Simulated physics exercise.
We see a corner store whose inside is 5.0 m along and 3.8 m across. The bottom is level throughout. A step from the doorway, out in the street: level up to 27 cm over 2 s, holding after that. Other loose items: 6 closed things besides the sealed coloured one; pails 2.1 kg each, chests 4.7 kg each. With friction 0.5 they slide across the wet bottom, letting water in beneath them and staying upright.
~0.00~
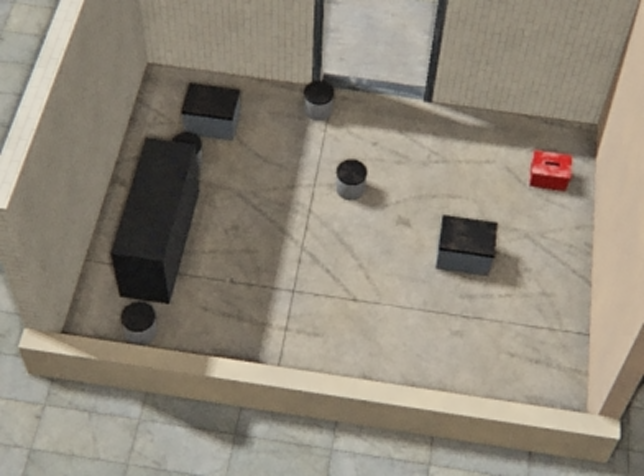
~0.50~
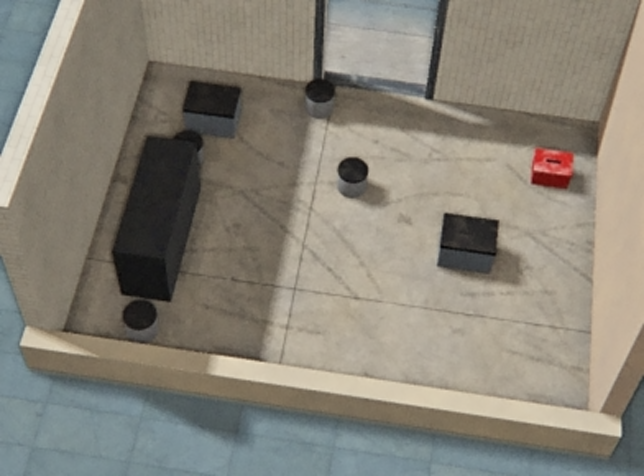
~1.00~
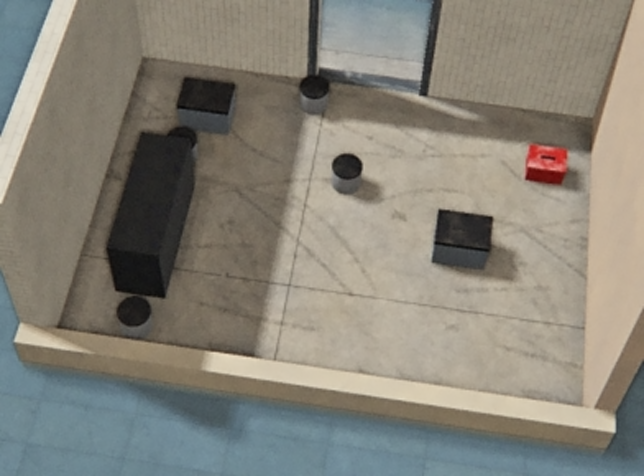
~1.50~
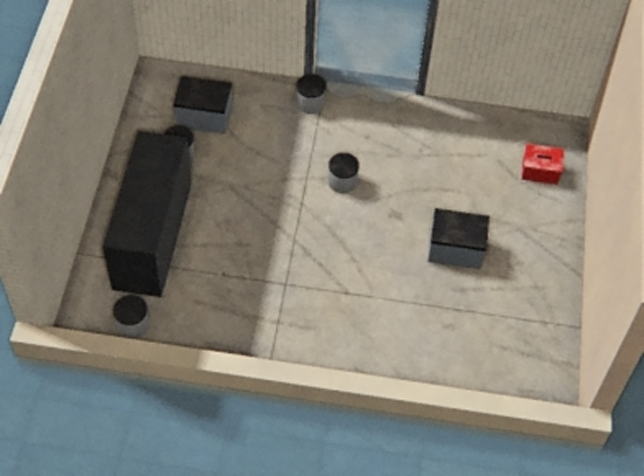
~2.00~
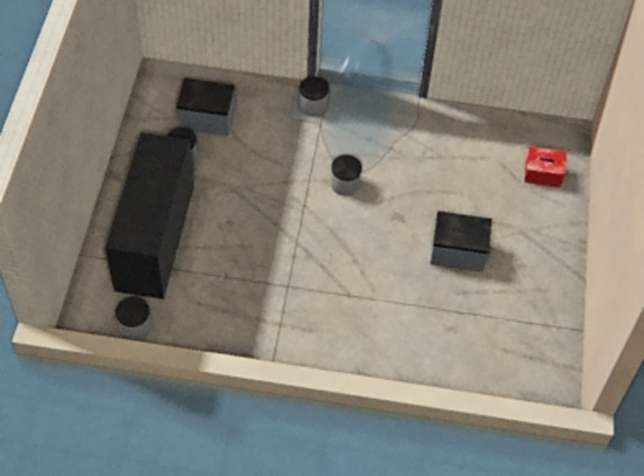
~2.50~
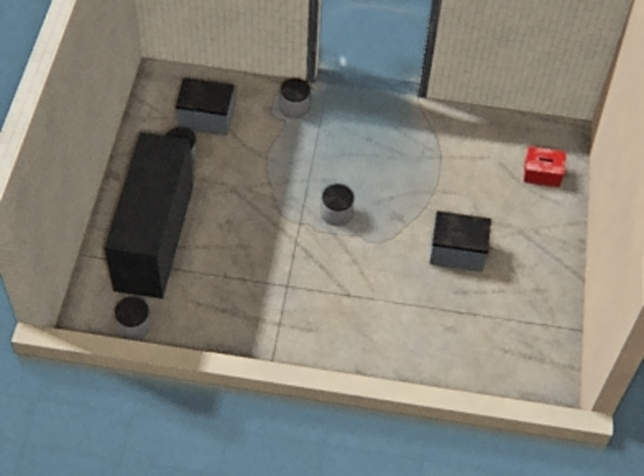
In a corner store, water spreads in through the doorway and two dark pails shift.
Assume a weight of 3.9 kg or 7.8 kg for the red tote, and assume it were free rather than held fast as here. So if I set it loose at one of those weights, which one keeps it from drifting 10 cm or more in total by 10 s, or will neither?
The heavier option is still too light.
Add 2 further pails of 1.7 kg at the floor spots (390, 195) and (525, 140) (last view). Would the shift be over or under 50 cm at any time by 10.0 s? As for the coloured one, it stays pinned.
Above the mark, then below the mark.
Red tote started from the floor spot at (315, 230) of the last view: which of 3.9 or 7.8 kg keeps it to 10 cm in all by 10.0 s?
Result: Both fail.
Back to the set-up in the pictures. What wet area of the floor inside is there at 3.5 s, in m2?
About 10.5 m2 is covered.
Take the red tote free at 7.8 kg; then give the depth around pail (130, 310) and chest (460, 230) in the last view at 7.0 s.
I'd put it at 7 cm and 11 cm respectively.
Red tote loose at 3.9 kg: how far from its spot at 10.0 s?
Roughly 100 cm.
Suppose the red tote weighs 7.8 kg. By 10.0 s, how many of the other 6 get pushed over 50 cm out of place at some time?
Answer: 6.
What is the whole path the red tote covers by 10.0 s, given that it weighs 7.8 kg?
Total distance: Near 80 cm.
After 3.5 s the red tote would be 0 cm from its start with 3.9 kg and 0 cm from its start with 7.8 kg; 0 cm of water round it then.
After 4.5 s the red tote would be 0 cm from its start with 3.9 kg and 0 cm from its start with 7.8 kg; 1 cm of water round it then.
After 7.0 s the red tote would be 0 cm from its start with 3.9 kg and 0 cm from its start with 7.8 kg; 1 cm of water round it then.
After 10.0 s the red tote would be 101 cm from its start with 3.9 kg and 74 cm from its start with 7.8 kg; 10 cm of water round it then.
